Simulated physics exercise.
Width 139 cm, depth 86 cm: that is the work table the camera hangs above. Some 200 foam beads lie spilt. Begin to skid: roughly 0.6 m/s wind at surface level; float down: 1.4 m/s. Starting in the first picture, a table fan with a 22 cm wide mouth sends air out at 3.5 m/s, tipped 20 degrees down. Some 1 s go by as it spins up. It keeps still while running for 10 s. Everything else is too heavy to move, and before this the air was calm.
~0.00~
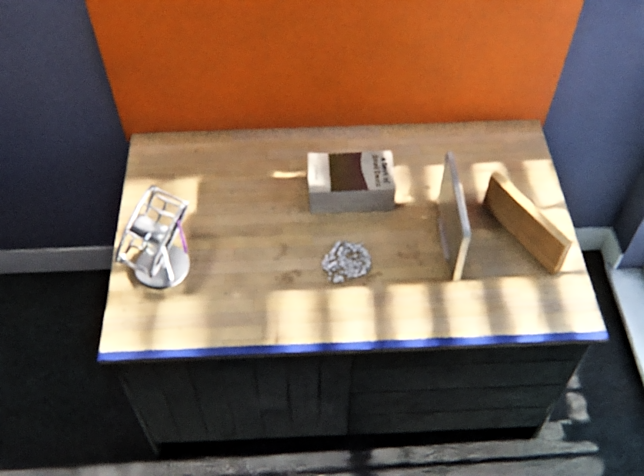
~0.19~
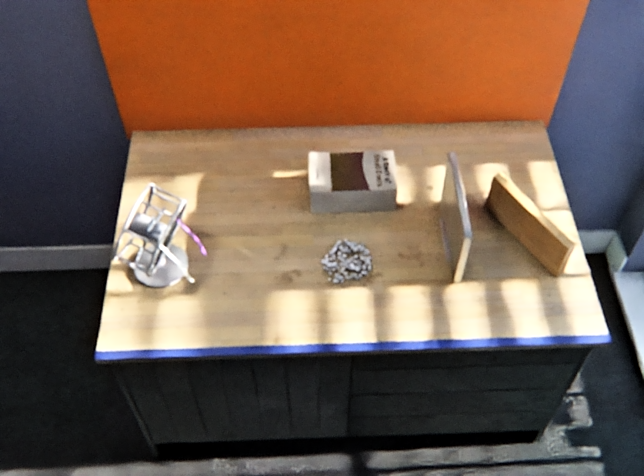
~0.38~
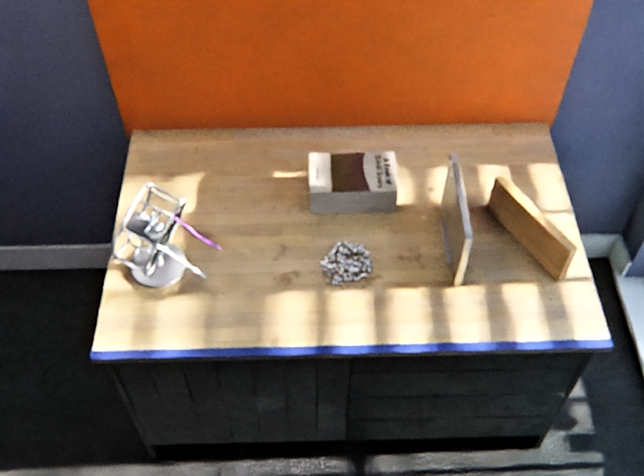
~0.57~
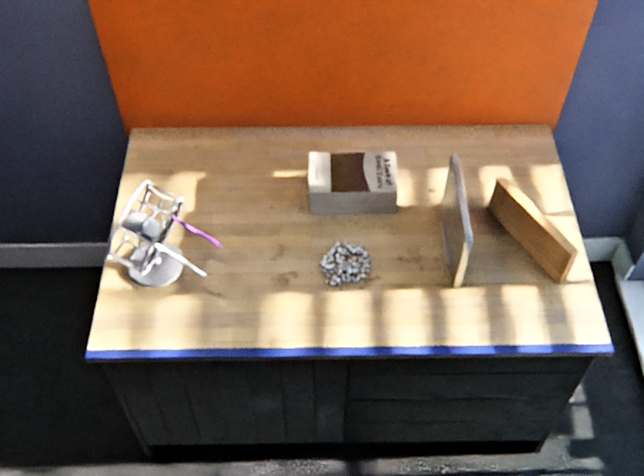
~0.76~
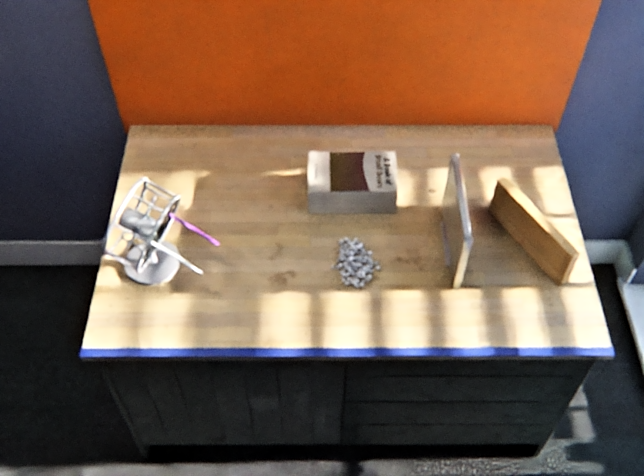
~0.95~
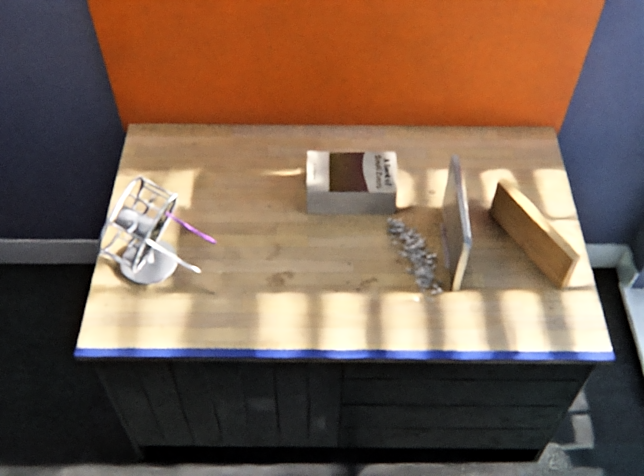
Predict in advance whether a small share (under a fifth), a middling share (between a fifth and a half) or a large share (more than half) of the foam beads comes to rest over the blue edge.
A small share of the foam beads ends up over the blue edge.
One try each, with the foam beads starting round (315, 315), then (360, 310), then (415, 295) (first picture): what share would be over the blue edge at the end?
Taking the three spots in order, you'd get around 100 percent, 80 percent and 40 percent.
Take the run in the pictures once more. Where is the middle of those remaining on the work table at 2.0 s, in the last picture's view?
Roughly pixel (419, 126).
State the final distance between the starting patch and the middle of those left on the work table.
Distance: Approx. 55 cm.
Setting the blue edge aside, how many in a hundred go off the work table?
About 40 %.
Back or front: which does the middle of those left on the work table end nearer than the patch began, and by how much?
So it moved toward the rear end, something like 55 centimetres.
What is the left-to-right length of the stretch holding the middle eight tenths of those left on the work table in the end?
30 centimetres or so.
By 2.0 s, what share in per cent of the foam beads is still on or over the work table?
Reading: About 80 %.
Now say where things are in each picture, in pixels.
The middle of the foam beads is near (348, 265), none has stirred yet and the mouth of the table fan is at (152, 232), in the first frame.
The middle of the foam beads is near (349, 264), none has stirred yet and the blue edge is centred on (355, 351), in the second frame.
The middle of the foam beads is near (348, 266), none has stirred yet, the top of a book is at (353, 172) and the top of a laptop is at (461, 194), in the third frame.
The middle of the foam beads is near (347, 267) and none has stirred yet, in the fourth frame.
The middle of the foam beads is near (352, 265), the farthest in sight from the table fan is at (378, 268) and about 65 % have left their places, in the fifth frame.
The middle of the foam beads is near (414, 252), the farthest in sight from the table fan is at (440, 282) and all have left their places, in the sixth frame.
After 2.0 s the count stands so, 4 % are over the blue edge; the middle of those still in play is near (419, 126).
After 3.2 s the count stands so, 4 % are over the blue edge; the middle of those still in play is near (393, 128).
After 5.5 s the count stands so, 4 % are over the blue edge; the middle of those still in play is near (343, 126).
After 10.0 s, at the end, 4 % are over the blue edge; the middle of those still in play is near (343, 126).
